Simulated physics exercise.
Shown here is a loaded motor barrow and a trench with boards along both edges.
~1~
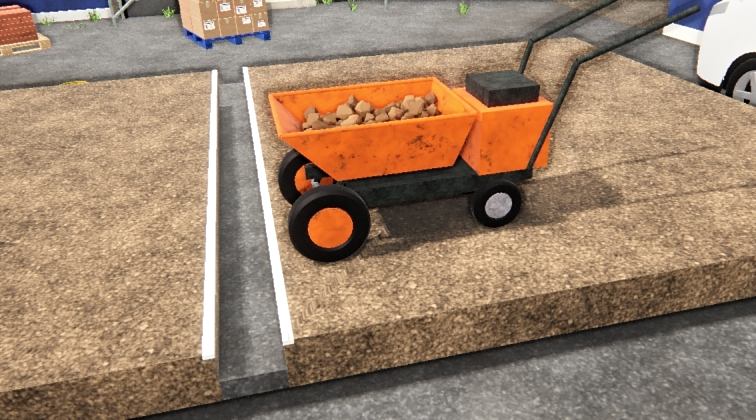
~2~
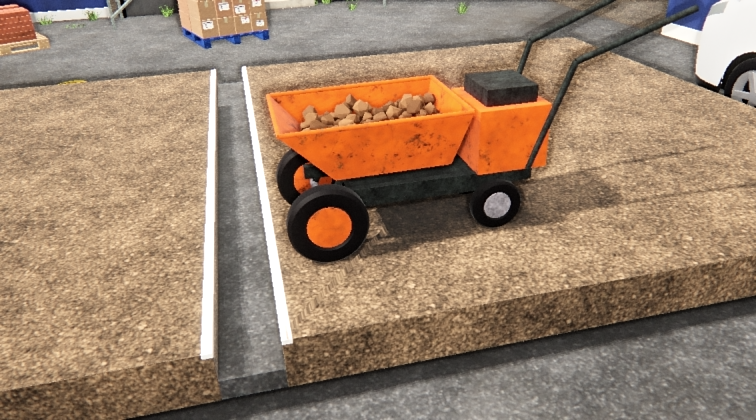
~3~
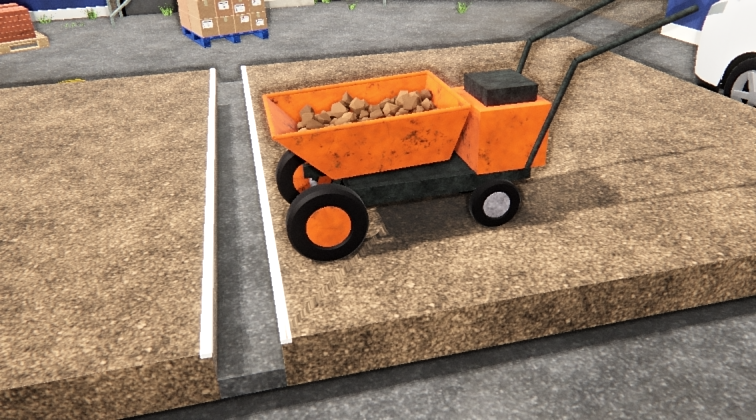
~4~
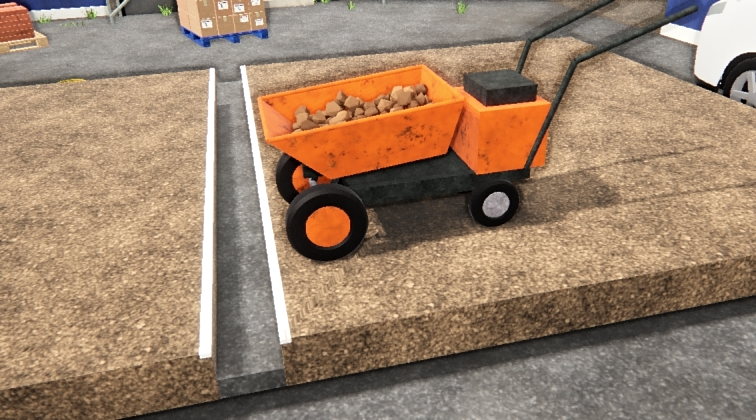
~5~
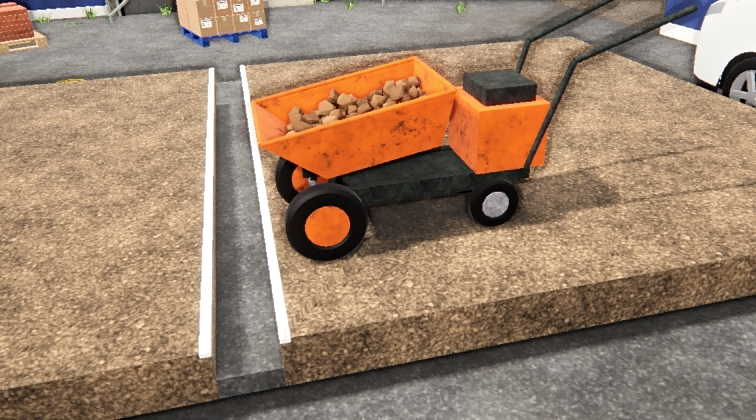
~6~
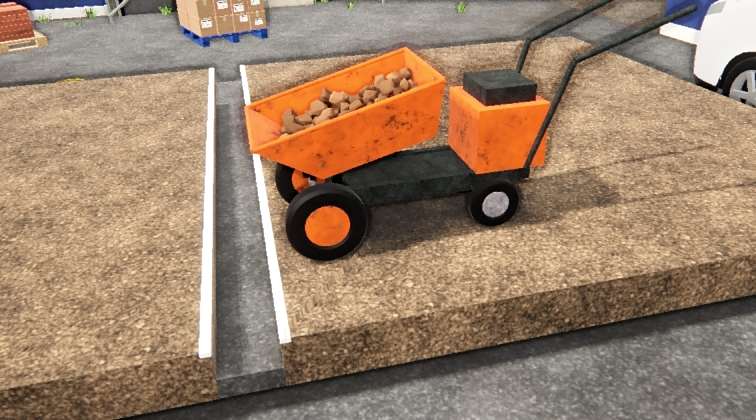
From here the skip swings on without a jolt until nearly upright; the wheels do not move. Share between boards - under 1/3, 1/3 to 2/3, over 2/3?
Under 1/3.
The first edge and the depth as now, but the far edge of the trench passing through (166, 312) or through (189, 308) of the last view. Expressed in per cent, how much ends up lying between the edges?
70 % then 40 %, roughly.
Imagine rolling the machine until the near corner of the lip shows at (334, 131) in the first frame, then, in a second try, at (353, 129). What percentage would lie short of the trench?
Trial 1 around 0 %, trial 2 around 10 %.
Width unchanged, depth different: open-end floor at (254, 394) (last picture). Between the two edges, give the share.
About 20 per cent.
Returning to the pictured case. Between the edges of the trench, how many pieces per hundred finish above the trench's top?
About 10 in a hundred.
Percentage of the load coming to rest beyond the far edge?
80 per cent.
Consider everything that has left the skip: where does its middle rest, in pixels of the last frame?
Roughly pixel (162, 251).
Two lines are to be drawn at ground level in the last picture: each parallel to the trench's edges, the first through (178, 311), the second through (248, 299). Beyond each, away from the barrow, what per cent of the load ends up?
That's 60 in a hundred for the first and 90 in a hundred for the second.
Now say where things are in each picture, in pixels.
The first frame shows lip of the skip at (282, 137), level; top of the load at (363, 109), clay clods; first edge of the trench at (281, 295); far edge at (209, 307), the trench under half as wide as the skip, and about half as deep as wide.
The second frame shows lip of the skip at (279, 137), level; top of the load at (361, 108).
The third frame shows lip of the skip at (275, 138), tipped barely; top of the load at (375, 112).
The fourth frame shows lip of the skip at (269, 141), tipped a little; top of the load at (400, 110).
The fifth frame shows lip of the skip at (261, 145), tipped a little; top of the load at (393, 105).
The sixth frame shows lip of the skip at (253, 151), tipped clearly; top of the load at (385, 99); first edge of the trench at (278, 294); far edge at (206, 306).
Soon, skip tipped steeply; all in the skip.
A while on, skip tipped right over; about half in the skip; a stray few in or heaped over the trench; about a third beyond it; a stray few falling.
Towards the end, skip tipped right over; a small part in the skip; a small part in or heaped over the trench; most beyond it.
Finally, skip tipped right over; a stray few in the skip; about a quarter in or heaped over the trench; most beyond it.
